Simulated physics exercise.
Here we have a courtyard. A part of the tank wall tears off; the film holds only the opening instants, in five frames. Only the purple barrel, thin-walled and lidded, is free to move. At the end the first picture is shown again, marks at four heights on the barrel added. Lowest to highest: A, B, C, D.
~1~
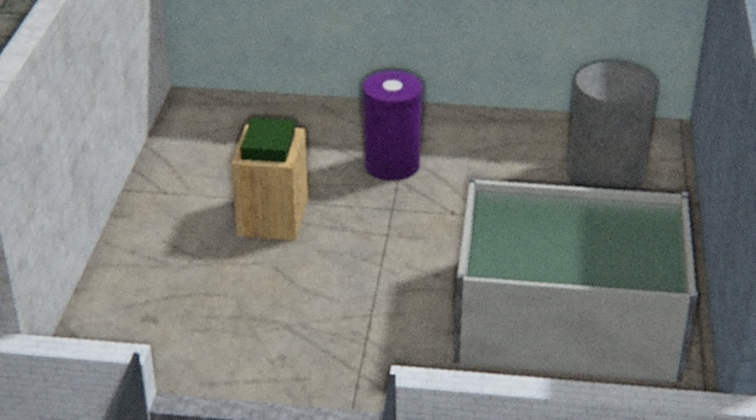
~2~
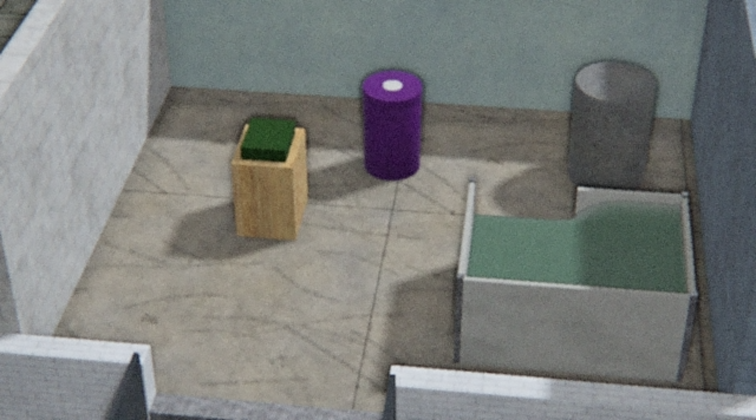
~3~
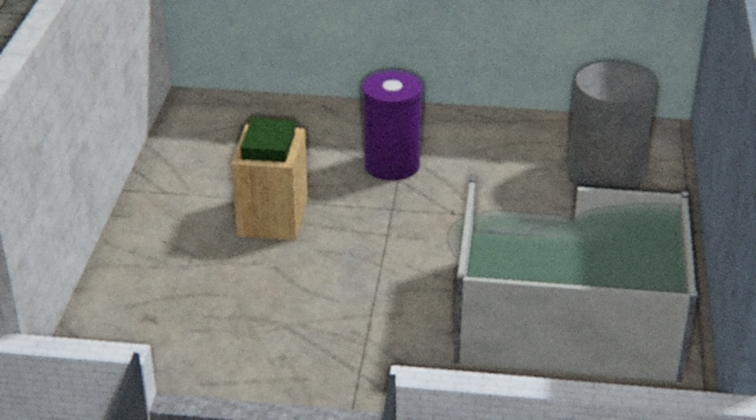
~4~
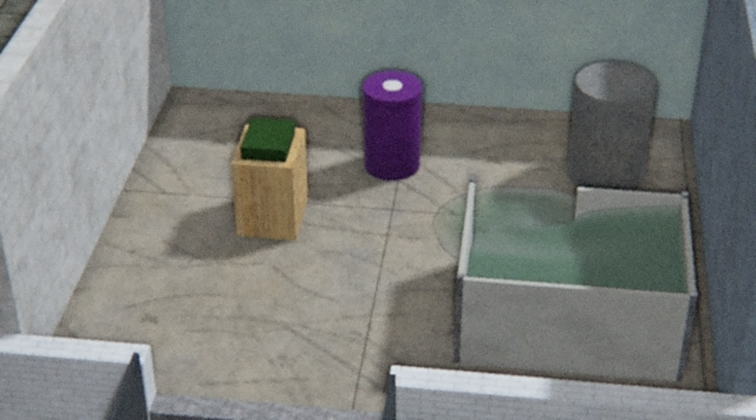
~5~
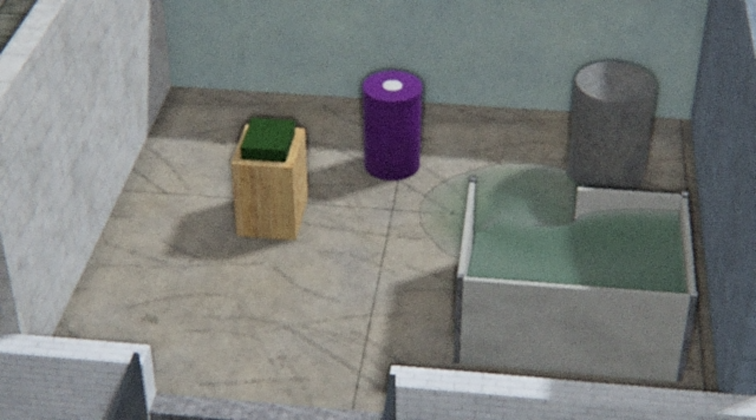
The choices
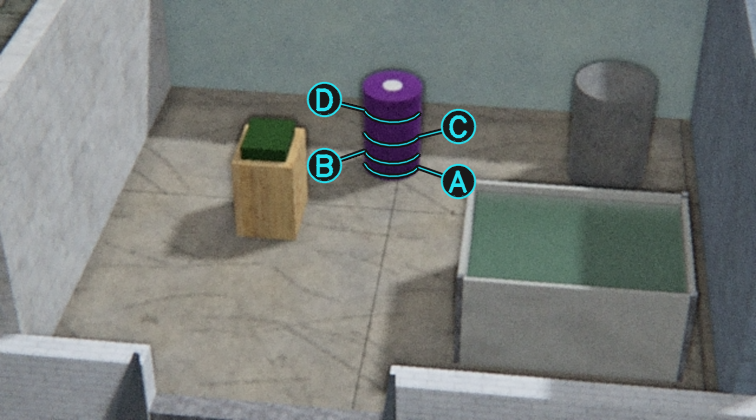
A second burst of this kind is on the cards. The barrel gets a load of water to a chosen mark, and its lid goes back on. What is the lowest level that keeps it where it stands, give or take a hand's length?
Choose C.
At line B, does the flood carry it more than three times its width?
No, it does not.
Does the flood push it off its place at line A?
Yes, that goes wrong.
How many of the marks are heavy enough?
Two of them.
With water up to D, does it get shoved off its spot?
No, that is safe.
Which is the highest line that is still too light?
Here it is line B.
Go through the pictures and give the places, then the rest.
Lid of the purple barrel at (393, 86); tank full, its middle at (576, 243); open gate at (270, 360).
Water covers 2 % of the ground, mostly out of sight from here.
Water covers 4 % of the ground and is seen nearest the barrel at (461, 229).
Water covers 7 % of the ground and is seen nearest the barrel at (465, 199).
Lid of the purple barrel at (393, 86); water covers 10 % of the ground and is seen nearest the barrel at (434, 194).
On the marked copy, A at (389, 176); B at (389, 163); C at (389, 145); D at (389, 122); from the bottom up A, B, C, D.
Choosing A, it is pushed about 5 times its own width away.
Choosing B, it is pushed about its own width away.
Choosing C, it does not move.
Choosing D, it does not move.
